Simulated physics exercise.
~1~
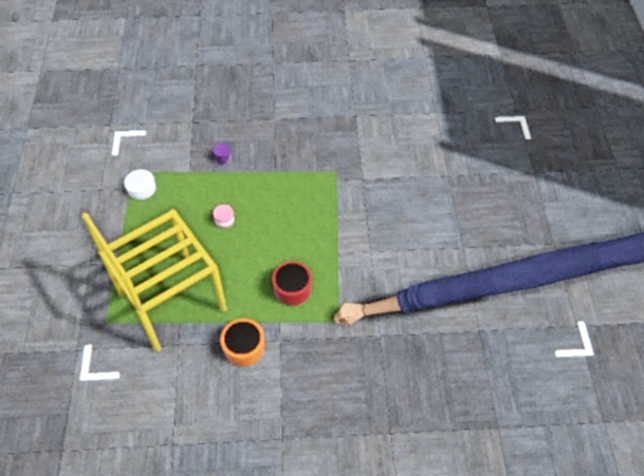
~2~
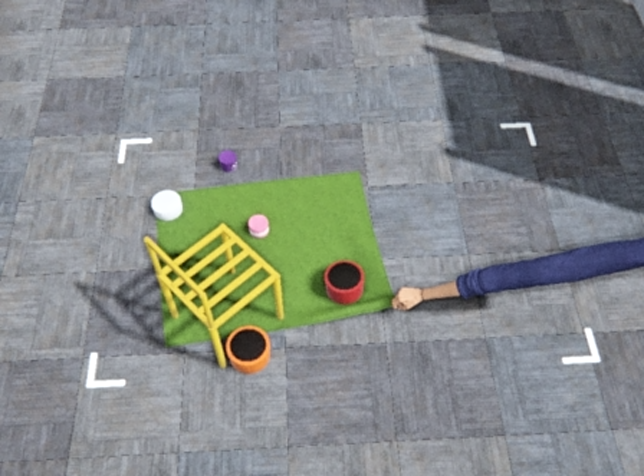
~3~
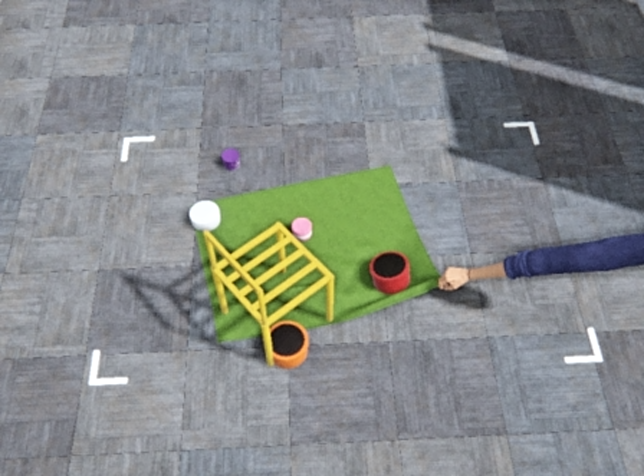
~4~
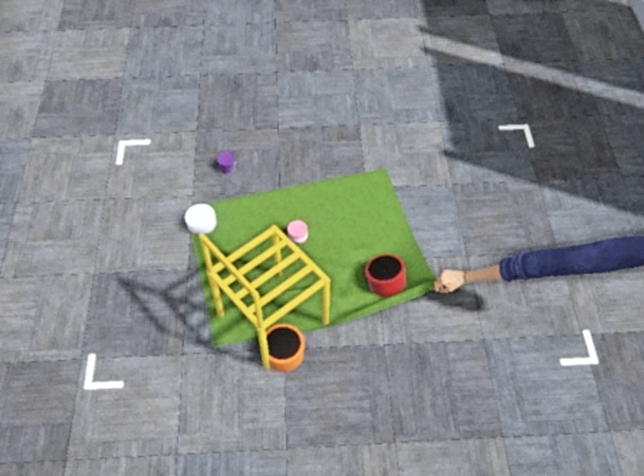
On a grey tiled floor, a hand drags a green sheet rightward, carrying a yellow chair and pots, then holds it askew.
